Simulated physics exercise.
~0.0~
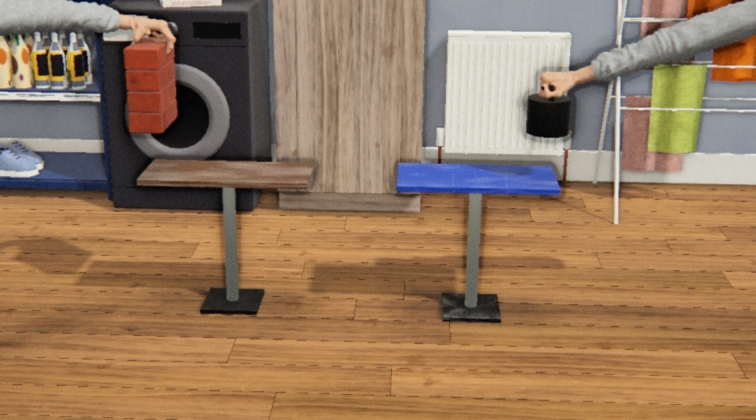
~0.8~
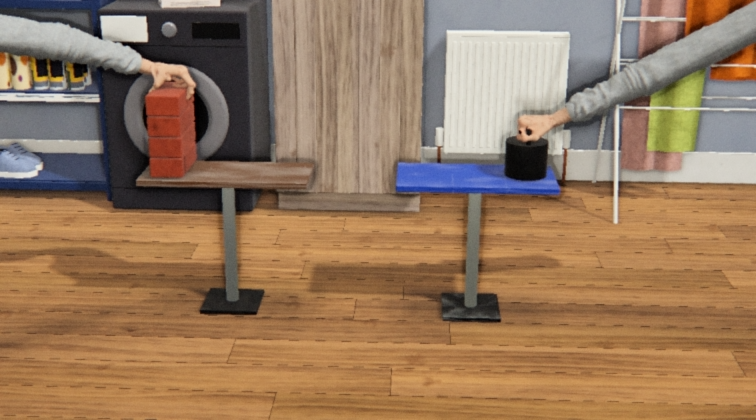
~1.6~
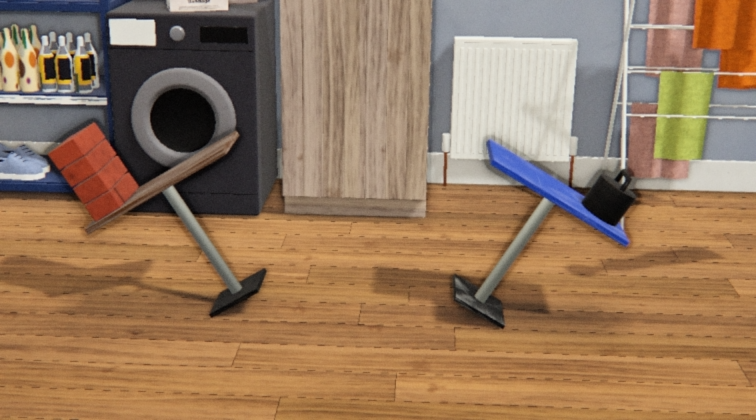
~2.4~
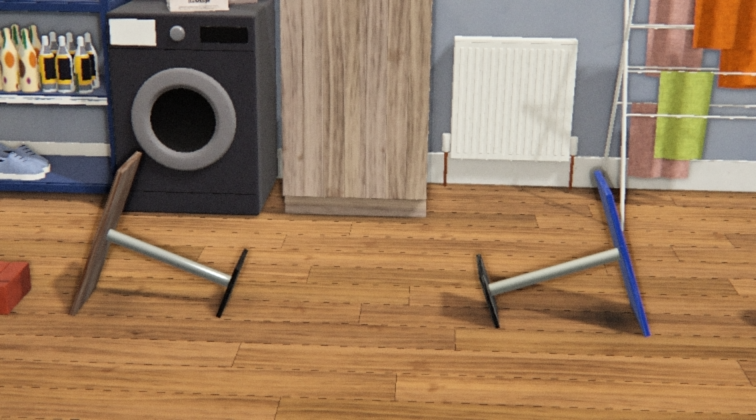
In a laundry room, two hands setting red bricks and a black object on small tables' outer ends, both tables toppling outward.
